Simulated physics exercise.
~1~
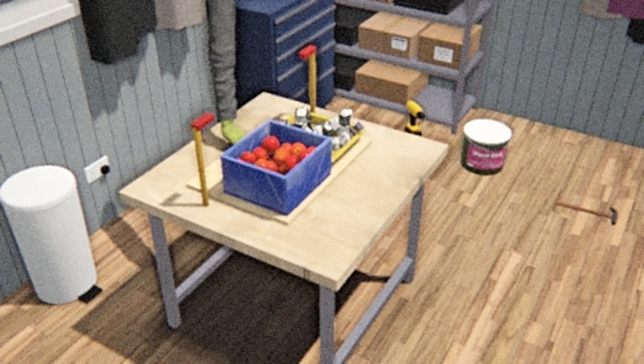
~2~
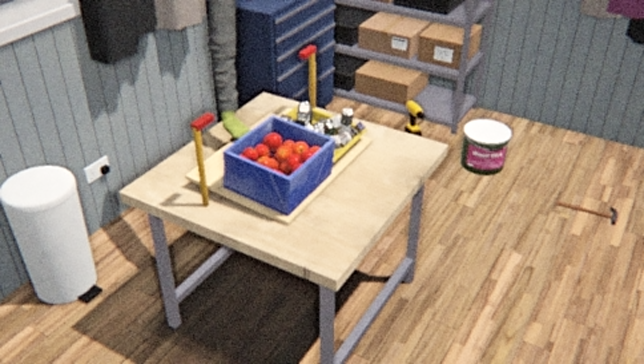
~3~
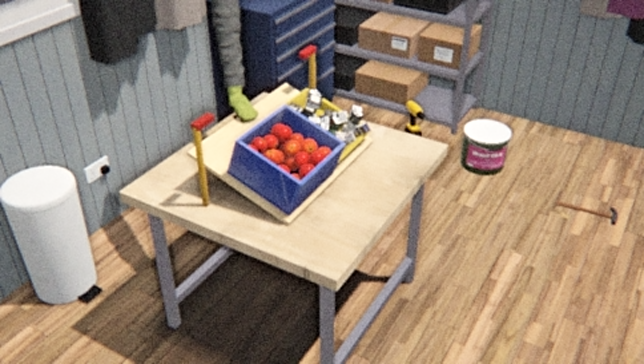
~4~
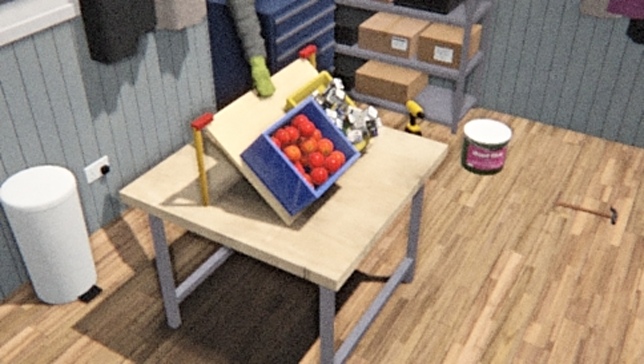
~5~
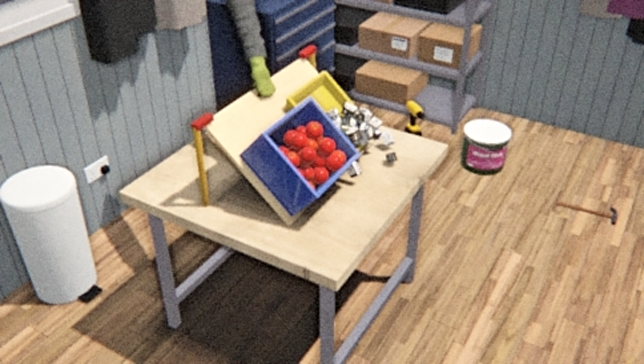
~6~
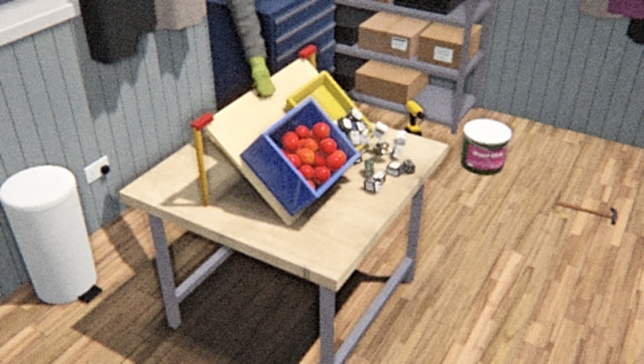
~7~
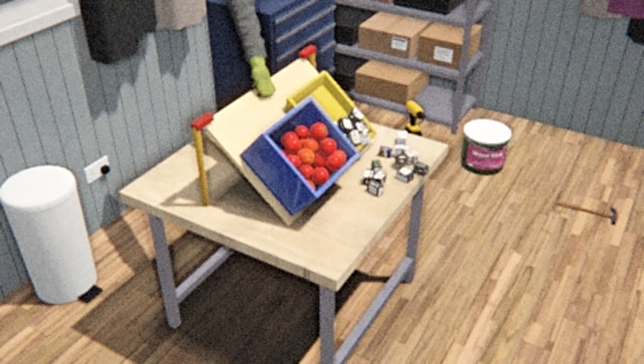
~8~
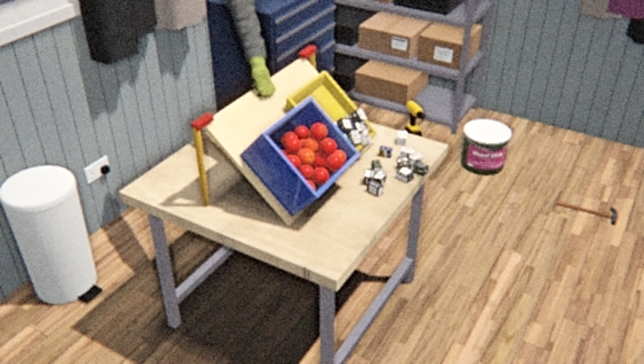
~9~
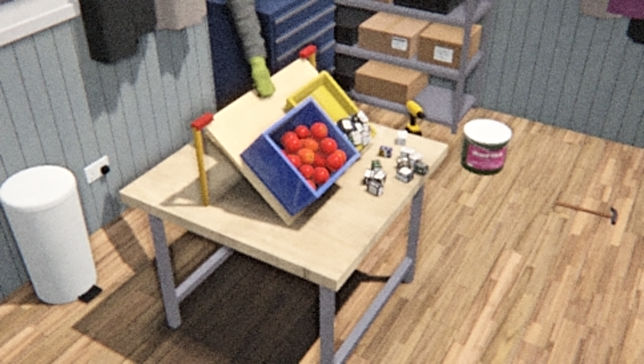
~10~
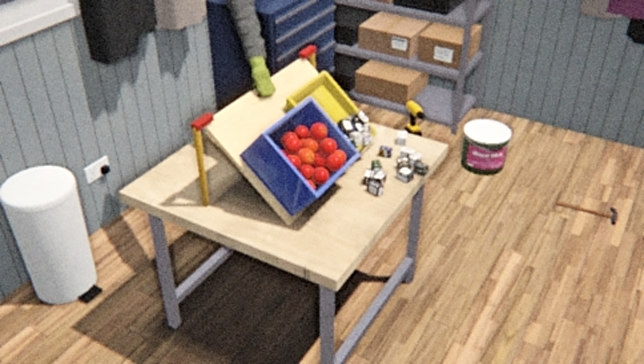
A hinged board tilts up, spilling cartons from the yellow box while the tomatoes stay put.
